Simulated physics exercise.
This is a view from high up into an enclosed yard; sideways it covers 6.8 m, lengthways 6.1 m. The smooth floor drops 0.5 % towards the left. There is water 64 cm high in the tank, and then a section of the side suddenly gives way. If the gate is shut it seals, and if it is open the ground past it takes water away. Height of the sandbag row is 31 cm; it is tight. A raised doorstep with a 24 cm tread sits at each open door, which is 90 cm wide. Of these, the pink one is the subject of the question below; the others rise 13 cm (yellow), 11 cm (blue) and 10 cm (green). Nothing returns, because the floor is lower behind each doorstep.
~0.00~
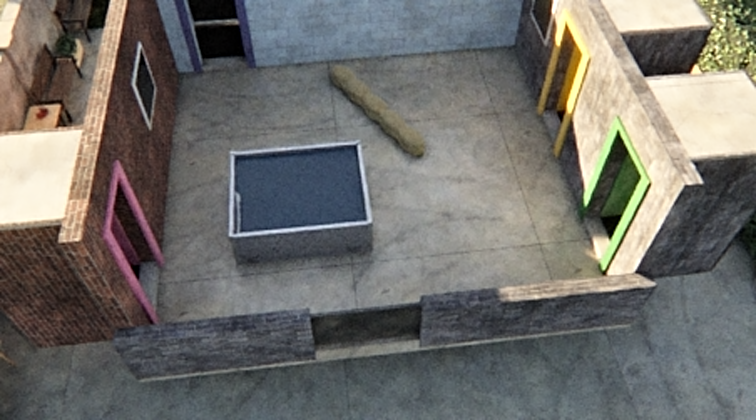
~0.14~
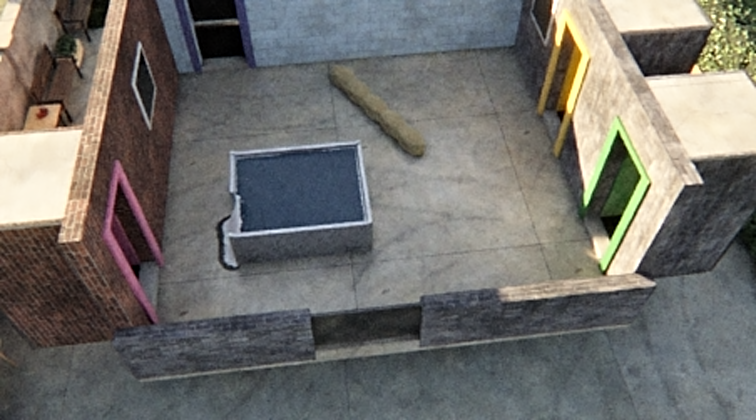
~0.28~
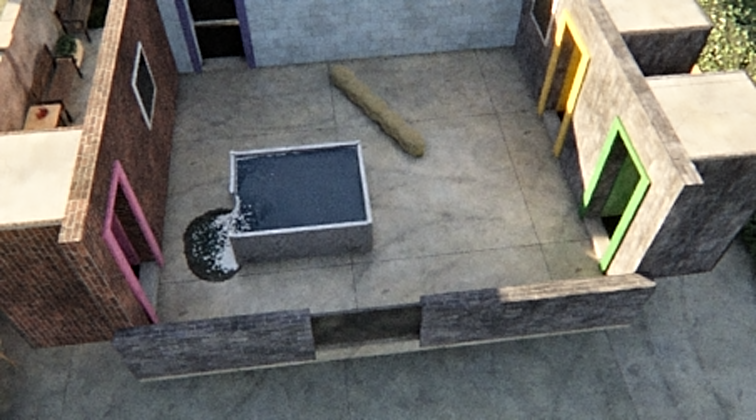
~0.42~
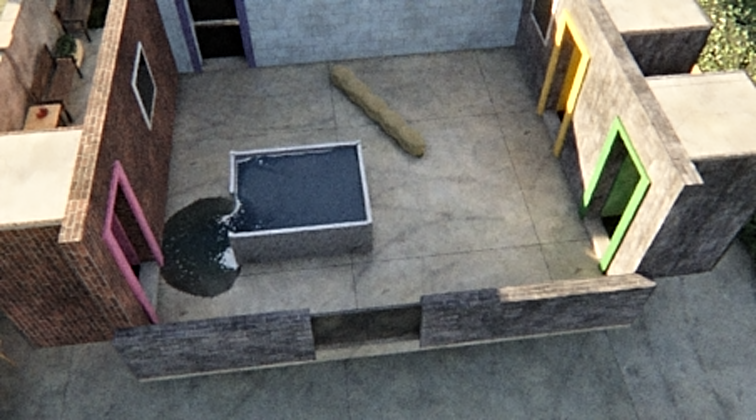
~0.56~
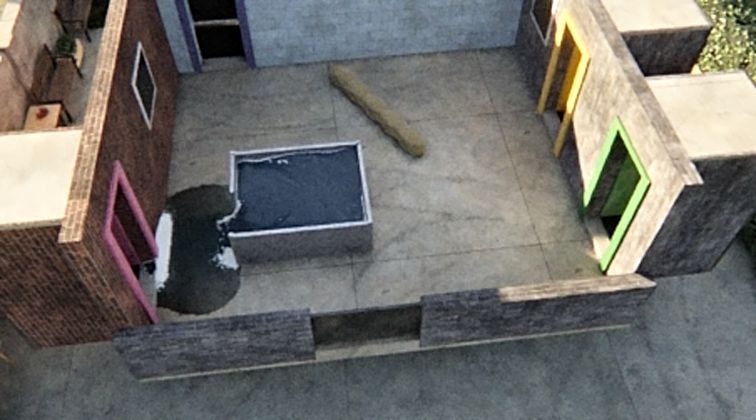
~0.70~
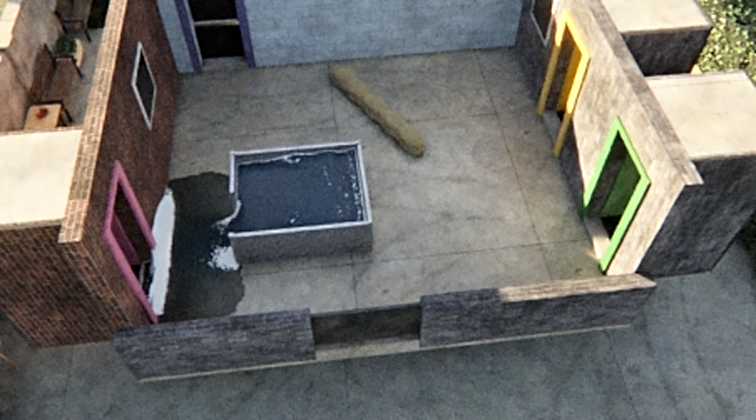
Rectangular tank in a walled yard breaking open at its left side, dark water pouring out and spreading to the pink doorway.
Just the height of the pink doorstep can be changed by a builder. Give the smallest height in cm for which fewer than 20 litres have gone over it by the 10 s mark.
About 29 cm.
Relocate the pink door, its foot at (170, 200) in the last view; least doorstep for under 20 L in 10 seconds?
Roughly 16 cm.
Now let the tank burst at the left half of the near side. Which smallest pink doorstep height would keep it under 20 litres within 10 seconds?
About 19 cm.
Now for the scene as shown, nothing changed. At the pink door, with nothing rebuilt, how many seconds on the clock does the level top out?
At roughly 1.4 s.
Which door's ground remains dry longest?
Last: Yellow.
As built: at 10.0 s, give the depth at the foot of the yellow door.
Roughly 3.5 cm deep.
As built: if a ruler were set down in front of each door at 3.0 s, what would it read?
Centimetres: Yellow = 0, pink = 23, blue = 17, green = 0.
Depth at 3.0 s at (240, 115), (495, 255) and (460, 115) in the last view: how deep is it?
Roughly 3, 0 and 0 cm, in turn.
After 1.4 s water covers 10 % of the floor, deepest (52 cm) near (153, 354); 33 cm at the pink door, 22 litres in over its 20 cm doorstep.
After 3.0 s water covers 40 % of the floor, deepest (30 cm) near (154, 343); 23 cm at the pink door, 78 litres in over its 20 cm doorstep.
After 10.0 s water covers 95 % of the floor, deepest (9 cm) near (153, 354); 9 cm at the pink door, 85 litres in over its 20 cm doorstep.
At the pink door as built, the water arrived by 0.6 s and peaked near 33 cm at 1.4 s.
Run again over the same 10 s with other heights there, 42 litres in over 25 cm, 6 litres over 34 cm. The limit of 20 litres is kept from about 29 cm up.
